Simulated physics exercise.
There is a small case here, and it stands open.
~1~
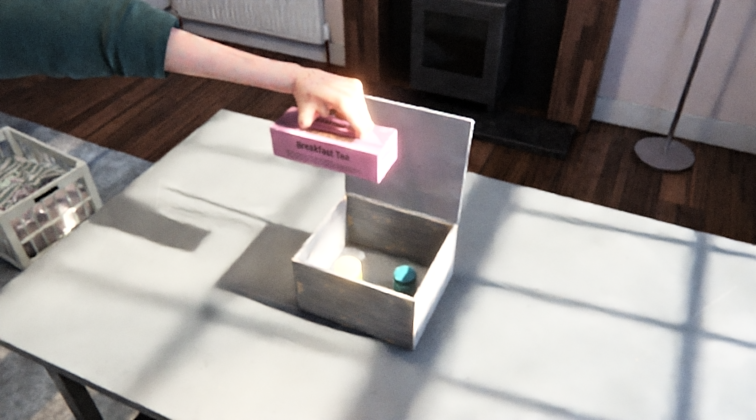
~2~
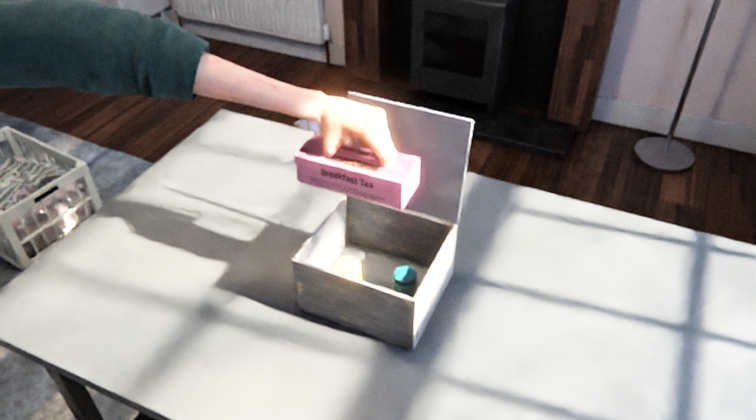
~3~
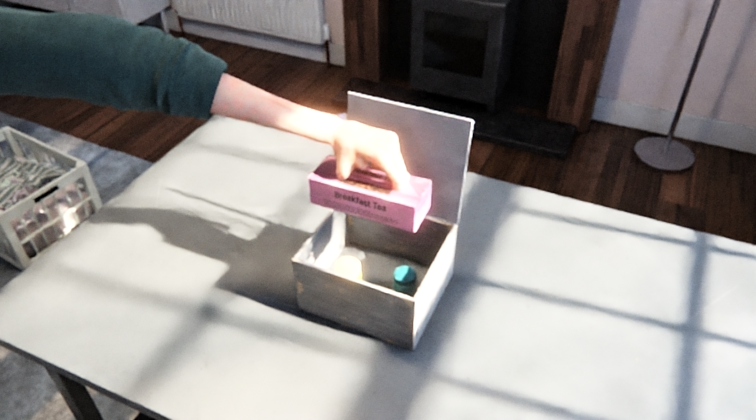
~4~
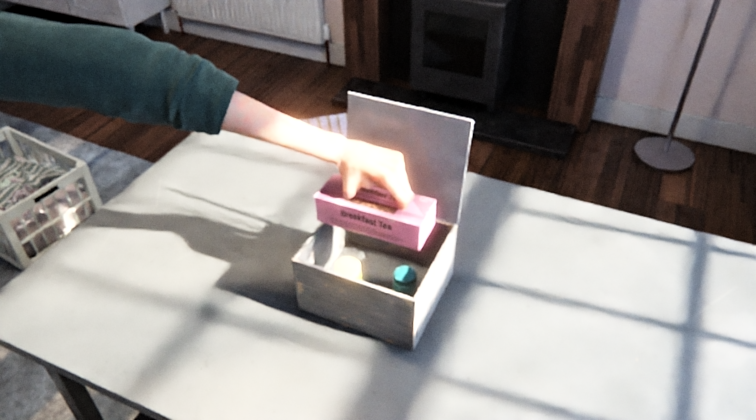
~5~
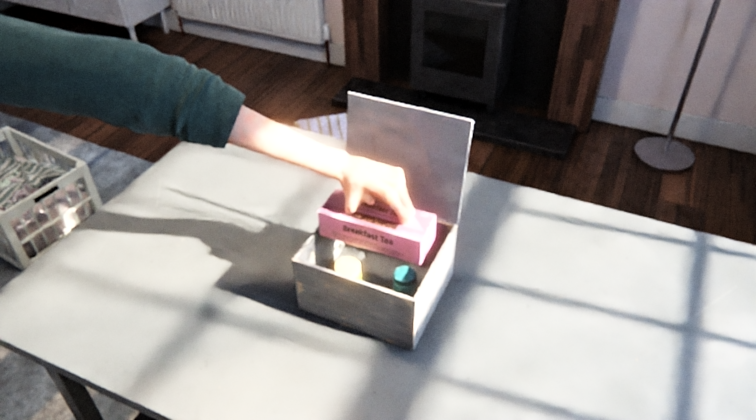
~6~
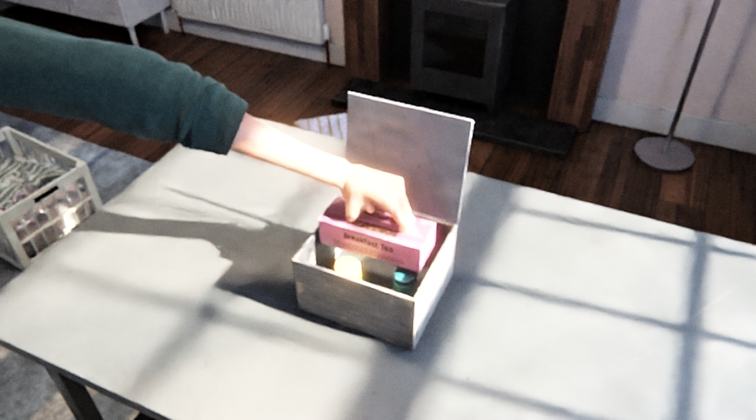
A pink carton labelled Breakfast Tea, gripped from above by a hand in a dark green sleeve, moves right and down over an open case on a table, then is lowered partly inside, behind a small teal object, still held.
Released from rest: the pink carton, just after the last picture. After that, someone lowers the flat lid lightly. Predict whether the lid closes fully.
My guess is the lid comes all the way down.
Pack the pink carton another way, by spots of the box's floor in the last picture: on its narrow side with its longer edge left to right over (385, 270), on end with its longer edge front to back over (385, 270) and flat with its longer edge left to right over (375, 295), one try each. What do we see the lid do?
Case one lid shut, case two lid open, case three lid shut.
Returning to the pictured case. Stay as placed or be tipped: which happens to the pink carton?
Simply put, the pink carton remains unturned.
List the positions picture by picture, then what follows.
The first picture shows coming down; pink carton (333, 143).
The second picture shows coming down; pink carton (357, 170).
The third picture shows coming down; pink carton (370, 192).
The fourth picture shows coming down; pink carton (375, 211).
The fifth picture shows coming down; pink carton (377, 225).
The sixth picture shows put in, still held; pink carton (377, 233).
Then, 0.50 s later than the last frame, pink carton moved a little near (379, 280); turquoise shaker moved about its own width; yellow shaker moved a little.
Then, 1.50 s later than the last frame, lid 65° above the rim; pink carton moved a little near (379, 280); turquoise shaker moved about its own width; yellow shaker moved a little.
Then, 2.00 s later than the last frame, lid 21° above the rim; pink carton moved a little near (379, 280); turquoise shaker moved about its own width; yellow shaker moved a little.
When it is over, lid shut; moved from the start, pink carton; the other 2 as before. End places, in pixels of the last picture, pink carton near (379, 280).
